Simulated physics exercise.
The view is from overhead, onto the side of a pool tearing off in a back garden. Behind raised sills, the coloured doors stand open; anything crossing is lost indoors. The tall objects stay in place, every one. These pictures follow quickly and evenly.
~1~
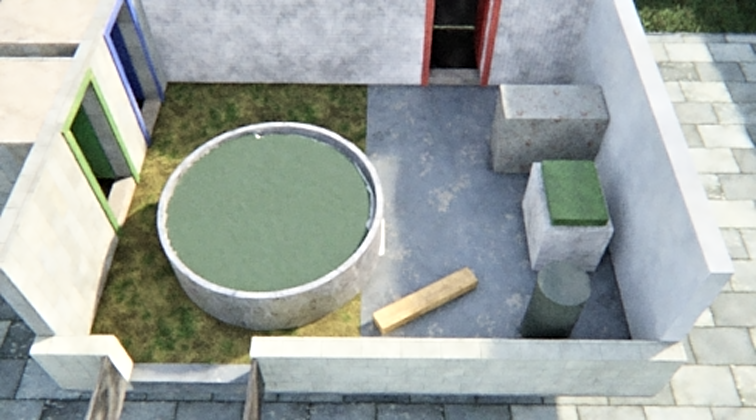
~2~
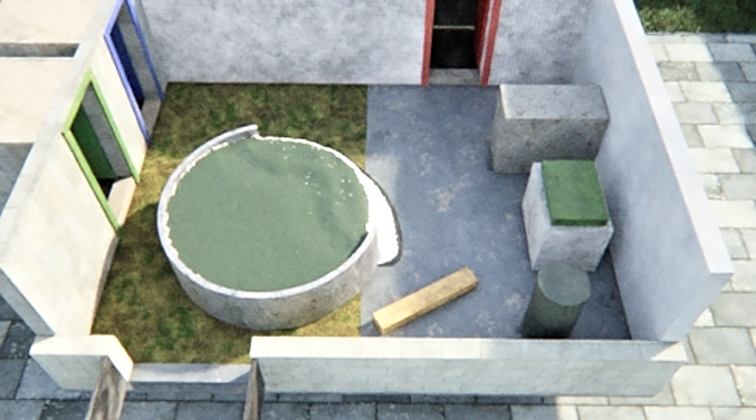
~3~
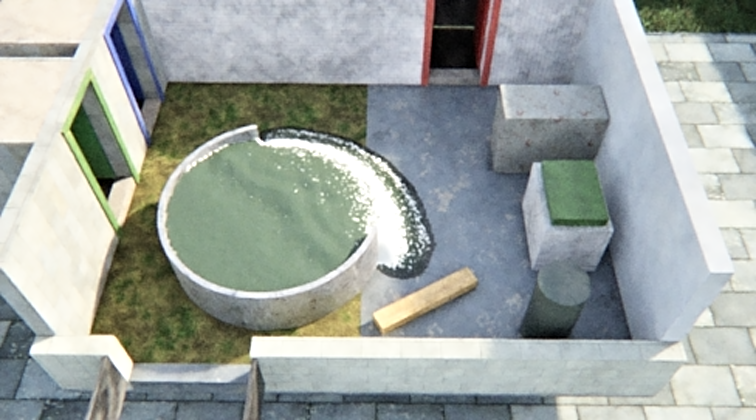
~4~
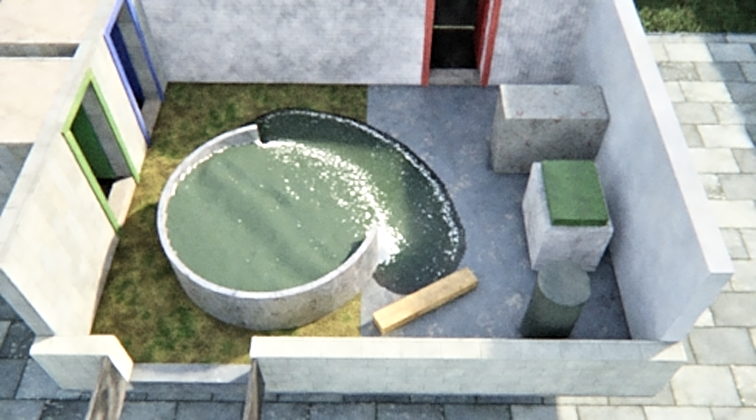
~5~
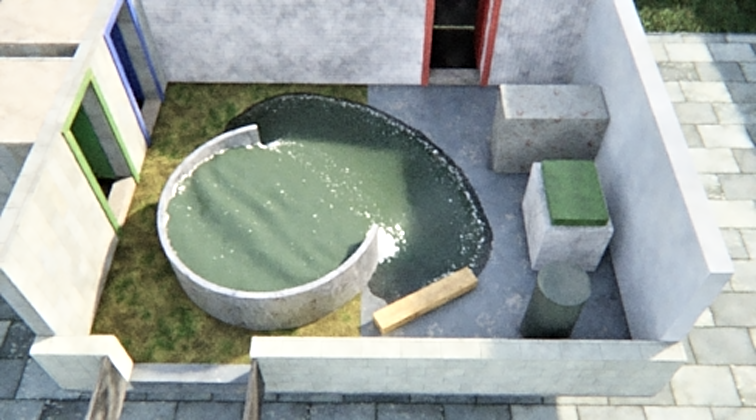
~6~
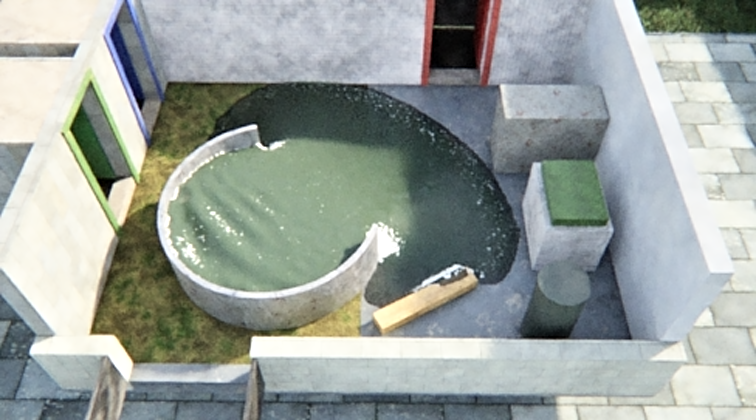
In the video, seen from above, a round tank of green water in a walled garden with open coloured doors loses part of its far right side, and water pours out, spreading across grass and grey paving to a wooden beam.
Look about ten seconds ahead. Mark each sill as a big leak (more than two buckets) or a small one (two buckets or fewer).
Blue door: Big; red door: Big; green door: Small.
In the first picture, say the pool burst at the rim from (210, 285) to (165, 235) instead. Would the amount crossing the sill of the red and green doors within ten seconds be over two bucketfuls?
Result - red door: Misses the line; green door: Misses the line.
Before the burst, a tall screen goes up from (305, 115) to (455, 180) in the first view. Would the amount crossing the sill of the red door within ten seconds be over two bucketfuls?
Looks like the red door doesn't reach that amount here.
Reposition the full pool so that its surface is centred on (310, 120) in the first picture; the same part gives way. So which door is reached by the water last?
Answer: The green one.
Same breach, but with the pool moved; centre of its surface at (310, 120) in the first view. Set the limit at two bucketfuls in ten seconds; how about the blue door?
Result, one by one - blue: Below the limit.
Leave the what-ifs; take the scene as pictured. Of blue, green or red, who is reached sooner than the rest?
That's the red door.
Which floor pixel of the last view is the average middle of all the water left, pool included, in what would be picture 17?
Centre of mass: Roughly (378, 178).
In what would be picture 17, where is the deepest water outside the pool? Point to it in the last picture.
My pick is (568, 91).
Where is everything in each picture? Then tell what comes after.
Still water in the round tank at (272, 205), in the first frame.
Water pours out on the round tank's far side and has run to (383, 263), in the second frame.
The front is at (414, 271), out from the gap on the round tank's far side, in the third frame.
Water pours out on the round tank's far side and has run to (441, 279), in the fourth frame.
Water pours out on the round tank's far side and has run to (251, 110), in the fifth frame.
Water pours out on the round tank's far side and has run to (498, 276), in the sixth frame.
A moment on, water covers 55 % of the floor; the blue door not reached, the red door wet at the sill, nothing in, the green door not reached.
Next, water covers 65 % of the floor; the blue door not reached, the red door over two buckets in, the green door not reached.
Then, water covers 80 % of the floor; the blue door wet at the sill, nothing in, the red door far over two buckets in, the green door not reached.
Later, water covers 95 % of the floor; the blue door under two buckets in, the red door far over two buckets in, the green door wet at the sill, nothing in.
In the end, water covers 95 % of the floor; the blue door far over two buckets in, the red door far over two buckets in, the green door wet at the sill, nothing in.
